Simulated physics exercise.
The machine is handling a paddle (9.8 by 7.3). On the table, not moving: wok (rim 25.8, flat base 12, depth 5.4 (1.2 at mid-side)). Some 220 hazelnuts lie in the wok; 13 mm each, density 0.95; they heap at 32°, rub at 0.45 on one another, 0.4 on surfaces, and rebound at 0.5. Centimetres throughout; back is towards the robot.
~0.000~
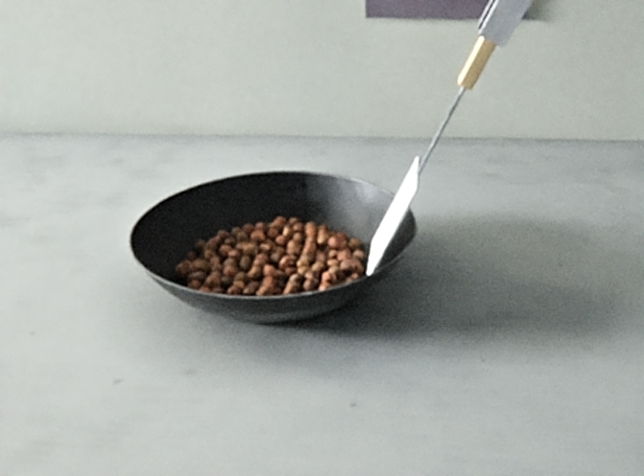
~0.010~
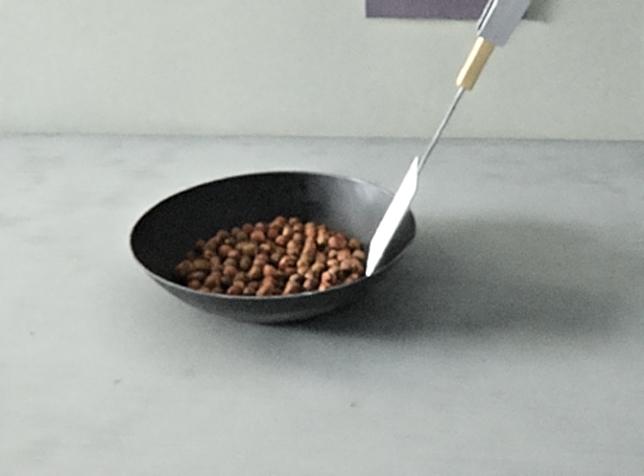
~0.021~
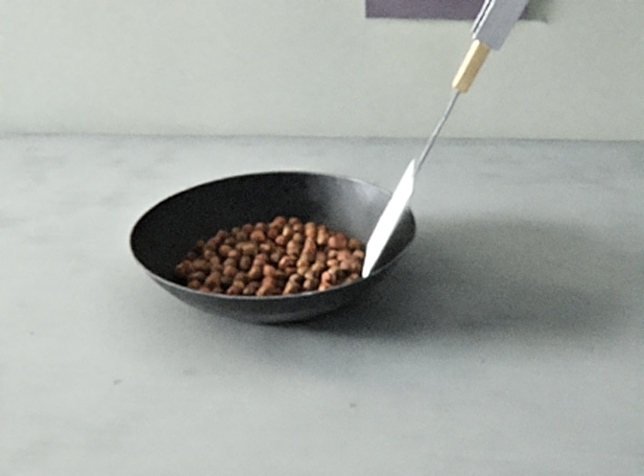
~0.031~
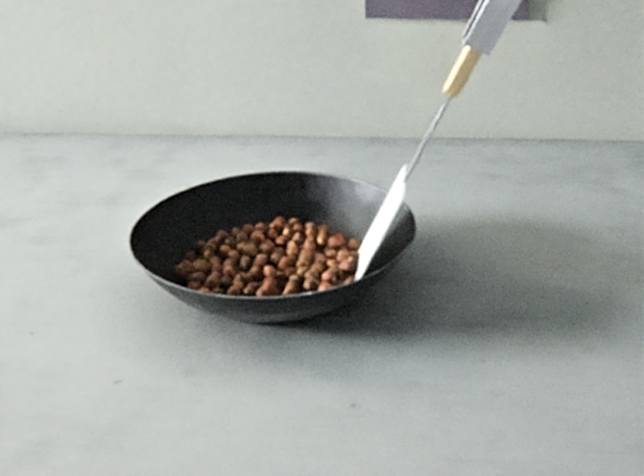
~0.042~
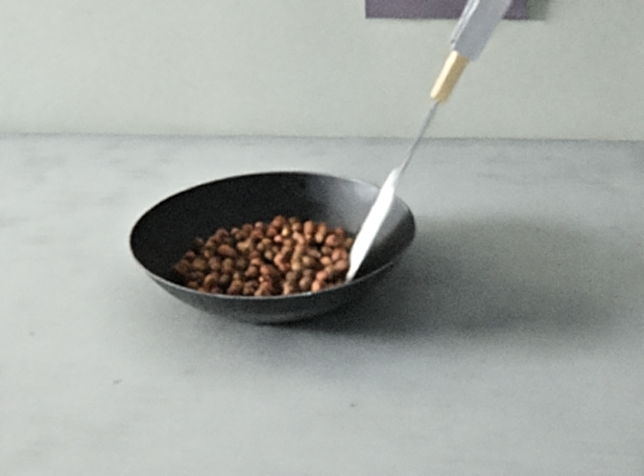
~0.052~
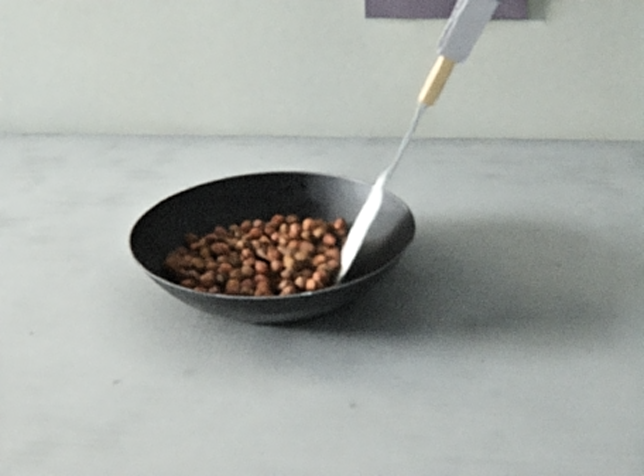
A white paddle held by the machine moved a short way left inside the dark wok, pushing the brown hazelnuts slightly toward the left side, while the wok stayed still on the grey table.
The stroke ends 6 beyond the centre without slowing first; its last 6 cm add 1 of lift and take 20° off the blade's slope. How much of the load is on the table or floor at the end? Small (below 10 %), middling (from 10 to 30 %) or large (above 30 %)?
Share on the table or floor: Small (below 10 %).
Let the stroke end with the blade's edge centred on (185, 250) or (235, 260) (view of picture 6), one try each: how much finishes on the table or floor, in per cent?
About 20 and 0 per cent.
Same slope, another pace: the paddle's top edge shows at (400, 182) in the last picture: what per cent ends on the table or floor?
Some 0 per cent.
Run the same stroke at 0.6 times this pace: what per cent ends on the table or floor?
Some 0 per cent.
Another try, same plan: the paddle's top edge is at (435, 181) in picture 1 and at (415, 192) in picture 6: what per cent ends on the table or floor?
About 0 per cent.
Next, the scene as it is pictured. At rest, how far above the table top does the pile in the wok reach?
About 6.0 cm.
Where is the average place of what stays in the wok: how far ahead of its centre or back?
Some 5.0 cm ahead.
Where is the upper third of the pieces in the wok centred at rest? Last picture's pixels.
Near (182, 243).
After 0.09 s, sloping 65°, highest piece 6 above the table; 215 in the wok.
After 0.14 s, sloping 58°, highest piece 7 above the table; 215 in the wok.
After 0.36 s, sloping 45°, highest piece 6 above the table; 208 in the wok, 7 on the table or floor.
After 1.41 s, sloping 45°, highest piece 6 above the table; 208 in the wok, 7 on the table or floor.
In the end, 208 in the wok, 7 on the table or floor. That is 3 % on the table or floor.
